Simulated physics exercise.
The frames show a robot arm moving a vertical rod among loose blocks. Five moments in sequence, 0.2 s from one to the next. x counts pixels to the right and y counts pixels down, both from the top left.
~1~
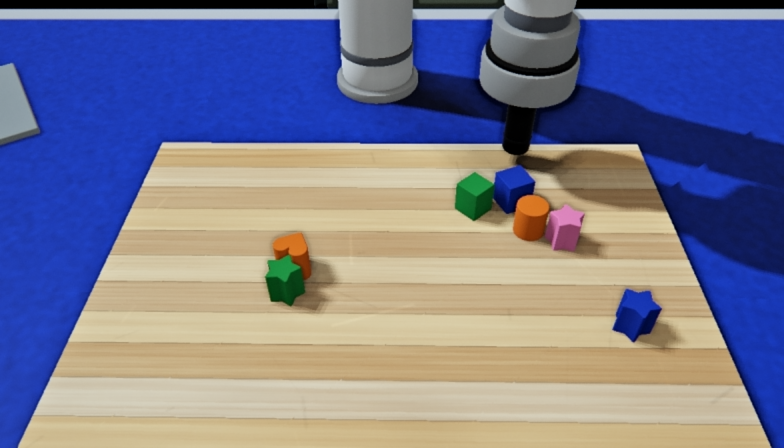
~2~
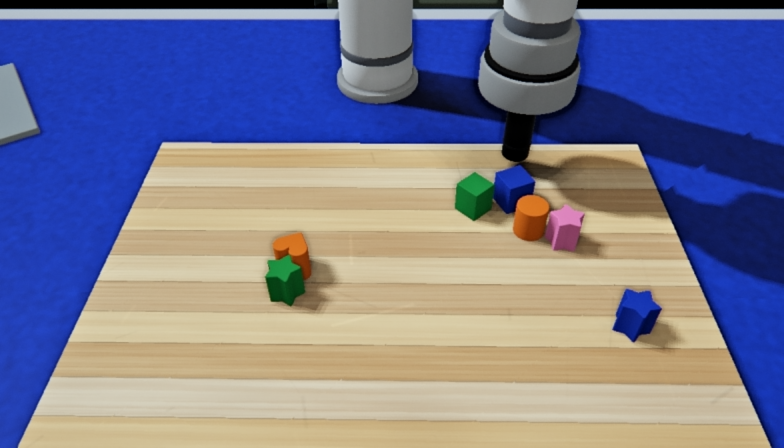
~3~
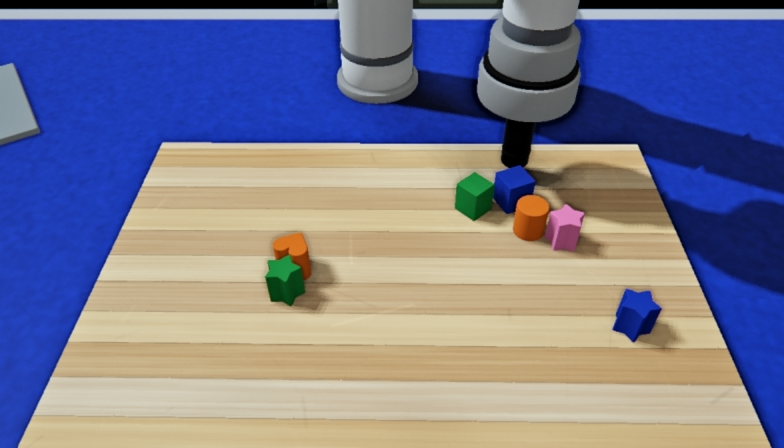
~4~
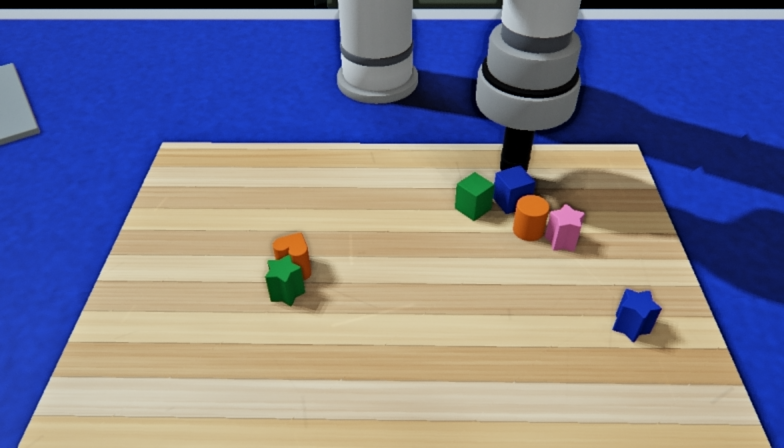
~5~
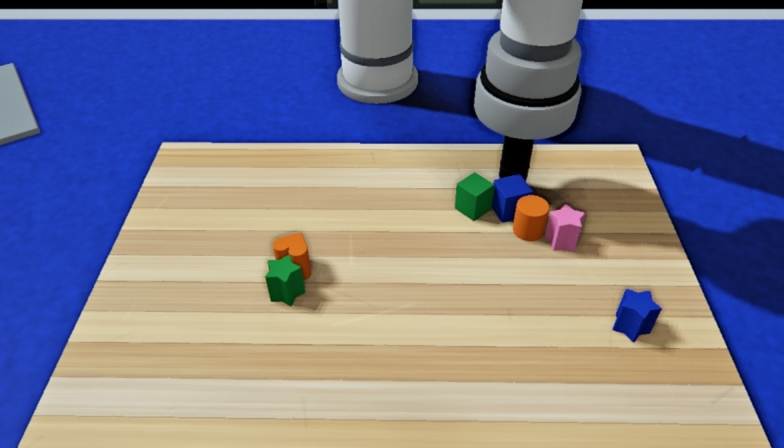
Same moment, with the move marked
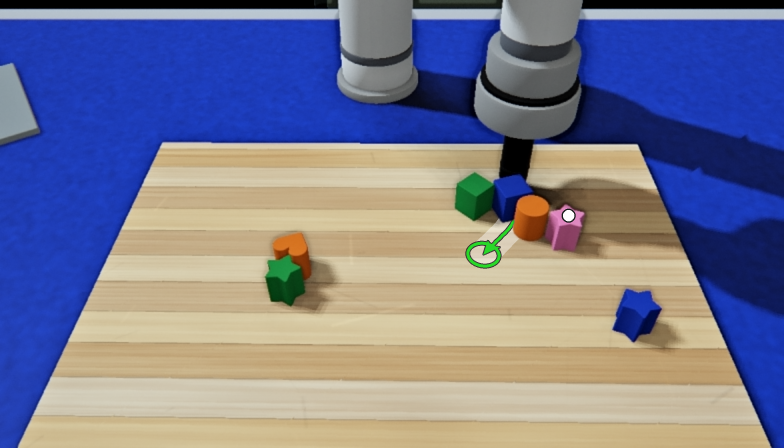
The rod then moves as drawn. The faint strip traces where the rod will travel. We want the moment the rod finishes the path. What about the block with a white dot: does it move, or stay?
That block is going to be left alone.
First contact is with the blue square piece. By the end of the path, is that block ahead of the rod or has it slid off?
I believe the blue square piece keeps its place ahead of the rod.
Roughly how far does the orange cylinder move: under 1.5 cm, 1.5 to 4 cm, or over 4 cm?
Net shift: 1.5 to 4 cm.
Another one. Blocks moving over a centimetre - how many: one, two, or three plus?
I think two will be displaced.
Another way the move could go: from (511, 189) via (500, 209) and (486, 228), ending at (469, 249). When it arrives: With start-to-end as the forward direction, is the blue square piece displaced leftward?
That would be a yes.
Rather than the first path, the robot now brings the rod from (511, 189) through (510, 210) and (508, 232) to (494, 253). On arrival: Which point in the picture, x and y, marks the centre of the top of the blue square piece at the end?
About (478, 246).
The drawn path runs from (511, 189) through (515, 212) and (504, 234) to (483, 254); the dot is on the pink star.
What follows on the original path. One third of the way, rod at (518, 201); blue square piece at (507, 204), turned 45° clockwise; orange cylinder at (535, 222).
Two thirds of the way, rod at (505, 223); blue square piece at (489, 226), turned 60° clockwise; orange cylinder at (536, 224).
At the end, rod at (485, 243); blue square piece at (467, 247), turned 60° clockwise; orange cylinder at (536, 225); pink star not moved.
